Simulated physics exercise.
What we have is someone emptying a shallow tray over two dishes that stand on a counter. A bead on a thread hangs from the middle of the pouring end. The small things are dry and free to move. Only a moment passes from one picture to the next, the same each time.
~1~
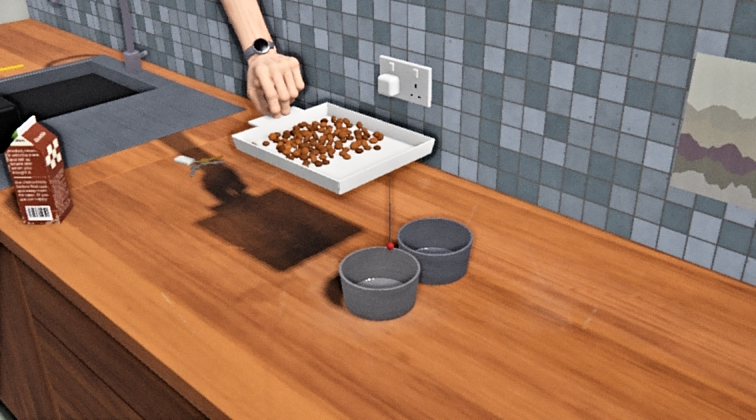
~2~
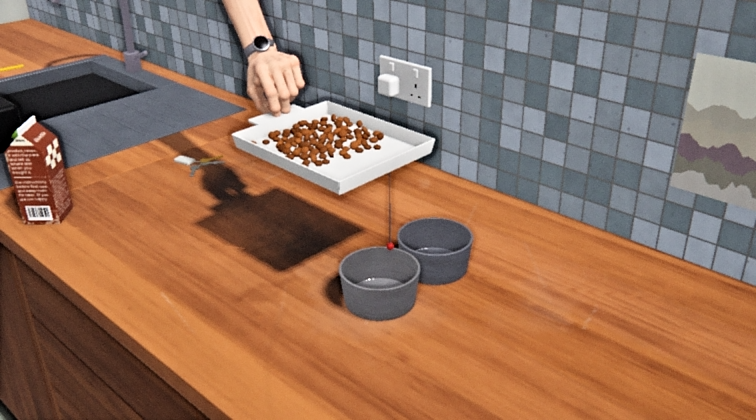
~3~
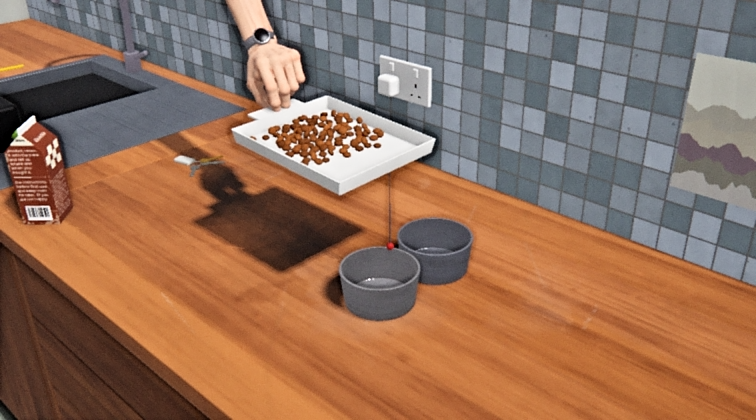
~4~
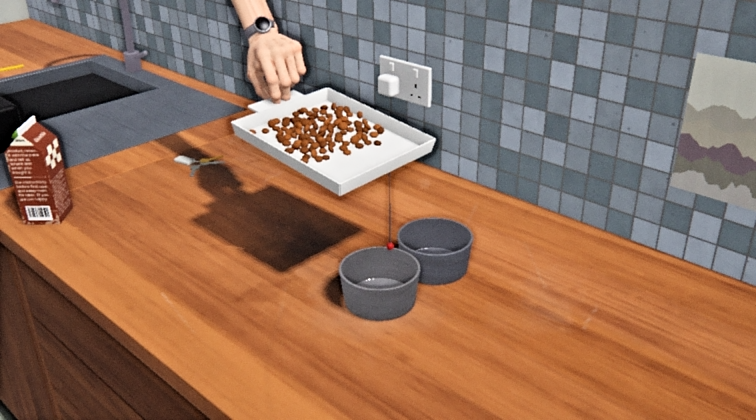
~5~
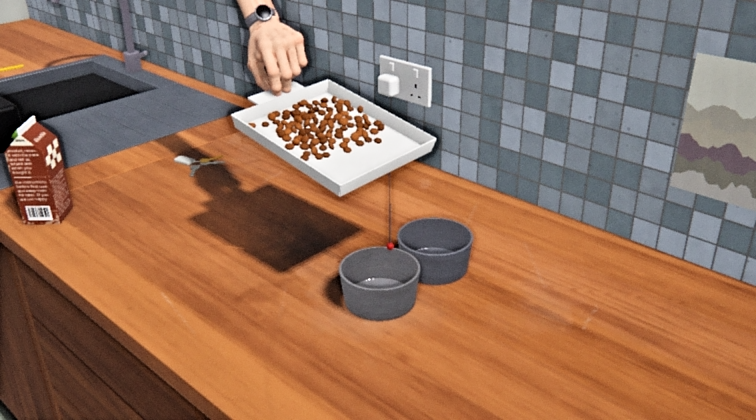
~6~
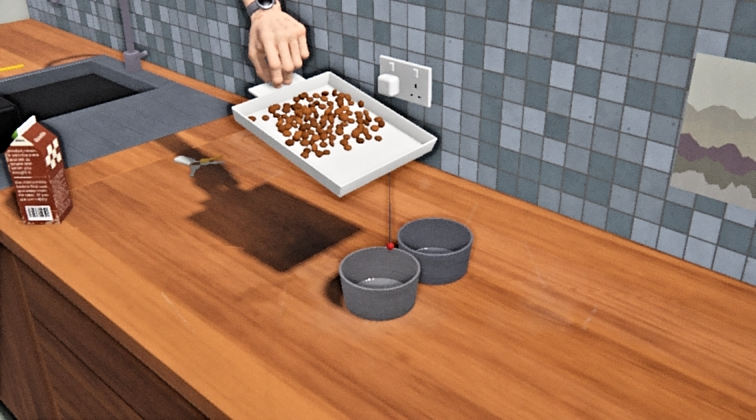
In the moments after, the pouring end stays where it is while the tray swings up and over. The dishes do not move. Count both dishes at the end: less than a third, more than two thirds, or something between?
Caught overall: Between a third and two thirds.
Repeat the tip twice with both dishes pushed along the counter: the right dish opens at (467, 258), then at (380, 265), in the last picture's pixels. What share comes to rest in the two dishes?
In turn 50 and 50 in a hundred.
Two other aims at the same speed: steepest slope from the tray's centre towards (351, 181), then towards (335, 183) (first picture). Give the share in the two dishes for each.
In turn 50 and 50 in a hundred.
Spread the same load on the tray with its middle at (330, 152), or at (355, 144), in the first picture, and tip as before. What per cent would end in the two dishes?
First some 50, then 50 per cent.
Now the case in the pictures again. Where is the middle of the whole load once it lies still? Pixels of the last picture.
Around (391, 305).
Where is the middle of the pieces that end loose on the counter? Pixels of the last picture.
Roughly at (427, 336).
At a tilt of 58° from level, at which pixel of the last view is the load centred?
At about (372, 159).
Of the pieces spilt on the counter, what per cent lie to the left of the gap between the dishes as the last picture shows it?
About 40 per cent.
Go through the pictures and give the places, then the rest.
The first frame shows corners of the pouring end at (339, 180) and (431, 139), level; middle of the load at (322, 140), bits of dog kibble; left dish at (409, 296); right dish at (463, 261); bead on its thread at (390, 246).
The second frame shows corners of the pouring end at (339, 180) and (431, 139), level; middle of the load at (322, 139).
The third frame shows corners of the pouring end at (340, 181) and (431, 139), tipped barely, lowest at the left corner; middle of the load at (322, 136).
The fourth frame shows corners of the pouring end at (340, 182) and (432, 139), tipped a little, lowest at the left corner; middle of the load at (322, 131).
The fifth frame shows corners of the pouring end at (341, 183) and (432, 138), tipped a little, lowest at the left corner; middle of the load at (322, 126).
The sixth frame shows corners of the pouring end at (341, 184) and (433, 138), tipped a little, lowest at the left corner; middle of the load at (323, 121); left dish at (409, 296); right dish at (463, 261).
Soon, tray tipped steeply; nearly all on the tray; a stray few in the air.
A while on, tray tipped right over; about two thirds on the tray; a small part in the left dish; a small part outside both; a small part in the air.
Towards the end, tray tipped past a quarter turn; about half in the left dish; a stray few in the right dish; about half outside both.
Finally, tray tipped past a quarter turn; about half in the left dish; a stray few in the right dish; about half outside both.
